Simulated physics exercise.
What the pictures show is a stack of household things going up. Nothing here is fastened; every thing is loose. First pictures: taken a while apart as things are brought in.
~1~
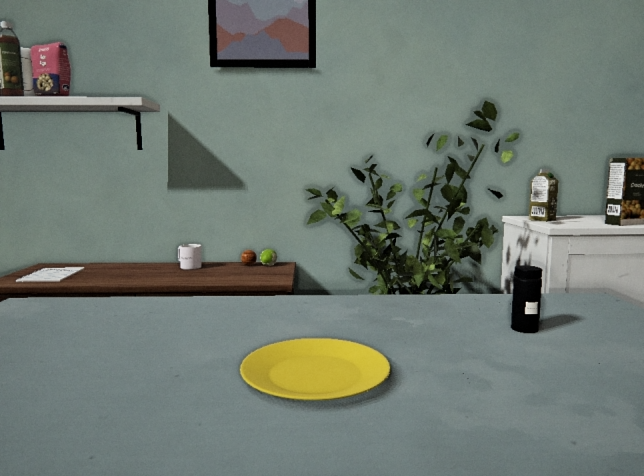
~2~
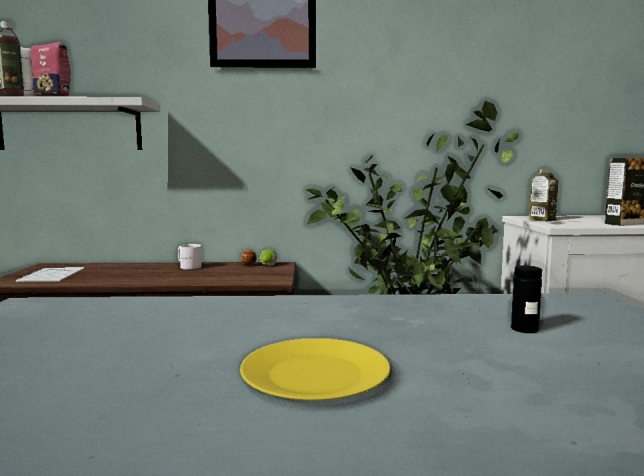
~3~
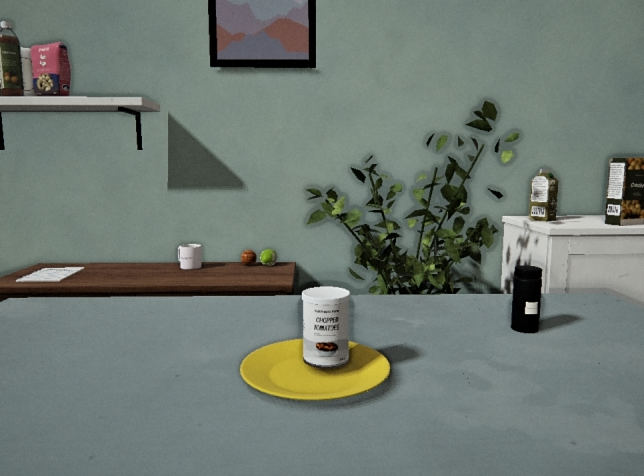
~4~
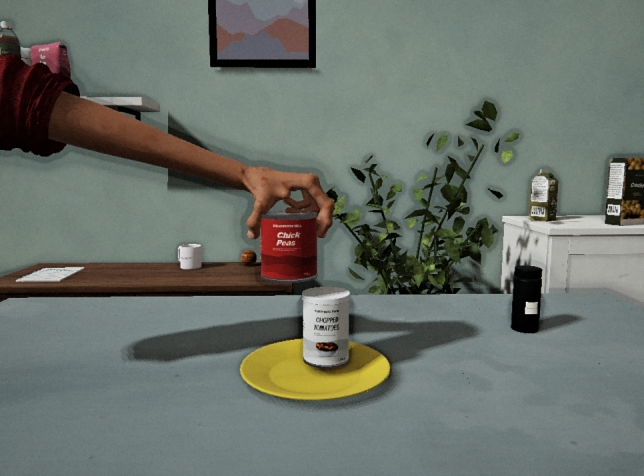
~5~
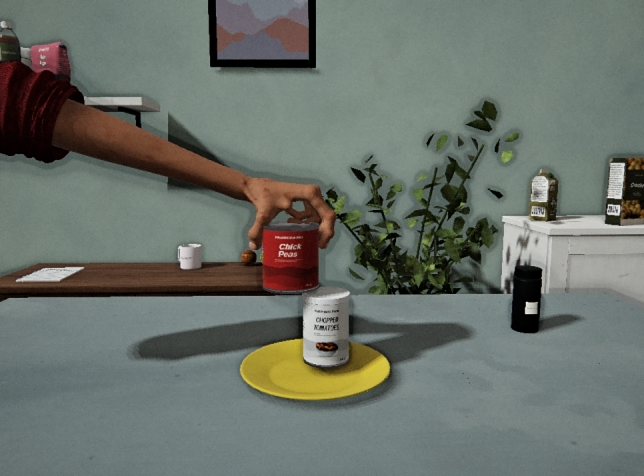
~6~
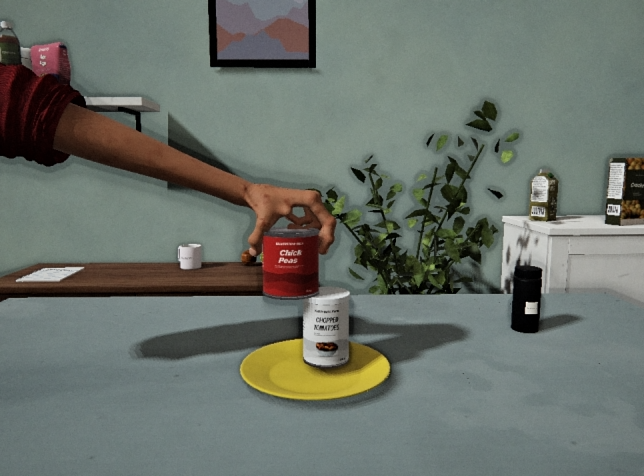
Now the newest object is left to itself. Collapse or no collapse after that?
The pile will not survive intact.
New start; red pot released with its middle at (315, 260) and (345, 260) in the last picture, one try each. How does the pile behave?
Try one: It stands firm; try two: It stands firm.
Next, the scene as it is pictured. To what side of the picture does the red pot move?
Toward the left-hand side.
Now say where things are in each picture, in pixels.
The last thing is not in view yet; yellow plate (315, 370), in the first picture.
The last thing is not in view yet; black shaker (527, 299), in the second picture.
The last thing is not in view yet; white tin (326, 326), in the third picture.
On its way; red pot (289, 245); yellow plate (315, 370), in the fourth picture.
On its way; red pot (291, 256); black shaker (527, 299), in the fifth picture.
Set down, still held; red pot (291, 262); white tin (326, 326), in the sixth picture.
Then, 0.40 s later than the last frame, red pot now fallen.
Then, 0.60 s later than the last frame, things are still on the move.
When it is over, fallen, red pot; the other 3 as before. End places, in pixels of the last picture, red pot near (178, 344). The pile loses its balance.
